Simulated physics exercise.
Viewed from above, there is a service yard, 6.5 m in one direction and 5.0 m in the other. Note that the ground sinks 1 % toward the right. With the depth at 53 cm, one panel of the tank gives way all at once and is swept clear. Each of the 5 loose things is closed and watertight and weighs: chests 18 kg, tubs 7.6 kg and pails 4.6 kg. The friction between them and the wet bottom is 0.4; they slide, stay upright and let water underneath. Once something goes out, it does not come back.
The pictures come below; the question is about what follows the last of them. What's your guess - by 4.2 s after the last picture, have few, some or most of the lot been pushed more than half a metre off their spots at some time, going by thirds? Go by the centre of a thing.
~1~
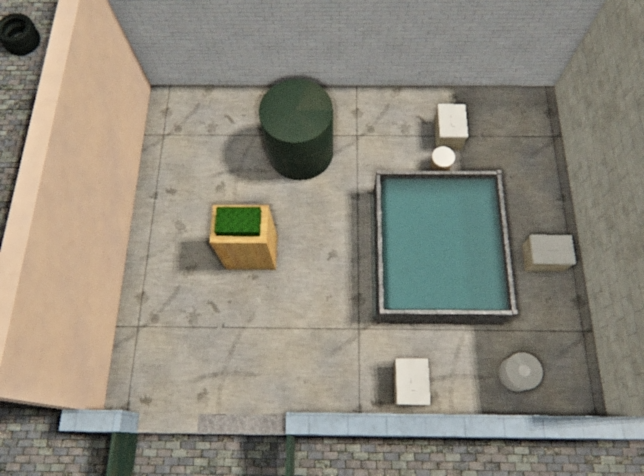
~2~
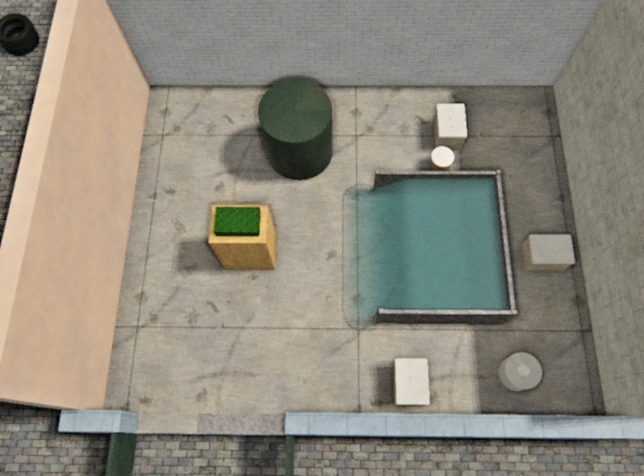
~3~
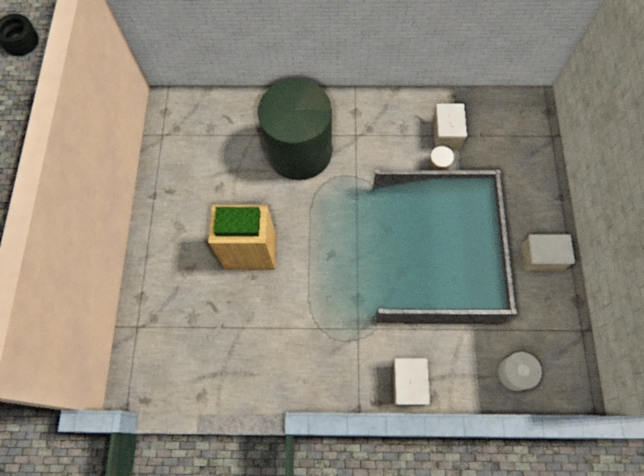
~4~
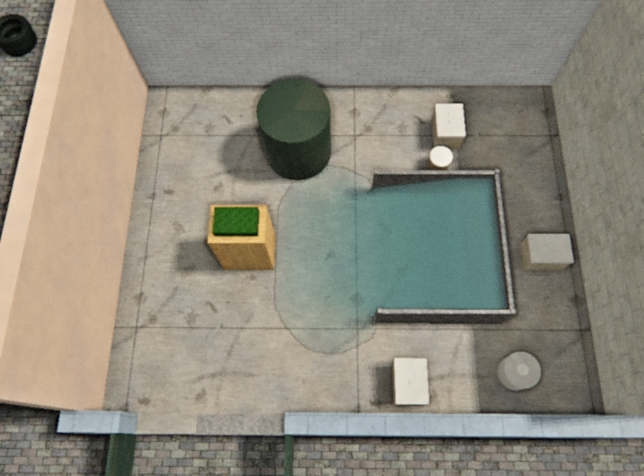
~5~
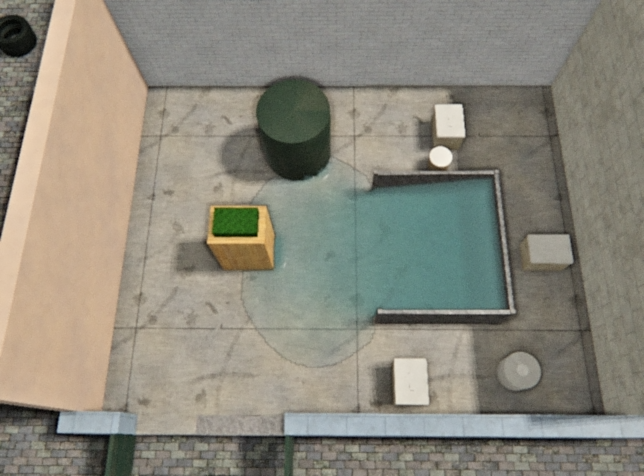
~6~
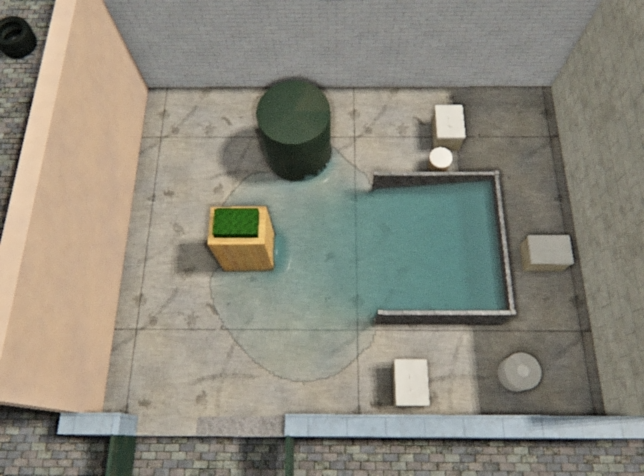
I'd guess few, under a third.
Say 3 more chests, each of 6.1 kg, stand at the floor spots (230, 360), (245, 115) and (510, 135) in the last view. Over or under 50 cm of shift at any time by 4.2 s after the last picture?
So it's gets above, then gets above, then stays below.
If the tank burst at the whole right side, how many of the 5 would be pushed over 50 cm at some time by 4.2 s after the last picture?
Then the count would be 4.
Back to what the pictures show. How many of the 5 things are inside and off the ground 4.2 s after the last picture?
0.
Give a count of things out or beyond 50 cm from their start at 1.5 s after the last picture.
By then 0.
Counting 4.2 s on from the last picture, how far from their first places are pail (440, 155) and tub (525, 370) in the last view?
In that order: 0 cm, 0 cm.
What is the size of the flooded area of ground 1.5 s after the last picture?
Close to 19 m2, I'd say.
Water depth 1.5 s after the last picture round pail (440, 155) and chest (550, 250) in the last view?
Around 0 cm and 0 cm.
Then, 0.4 s after the last picture 0 of 5 are over 50 cm from their spots; 0 afloat.
Then, 1.5 s after the last picture 0 of 5 are over 50 cm from their spots; 0 afloat.
Then, 2.8 s after the last picture 0 of 5 are over 50 cm from their spots; 0 afloat.
Then, 4.2 s after the last picture 0 of 5 are over 50 cm from their spots, and 0 have been at some point; 0 afloat.
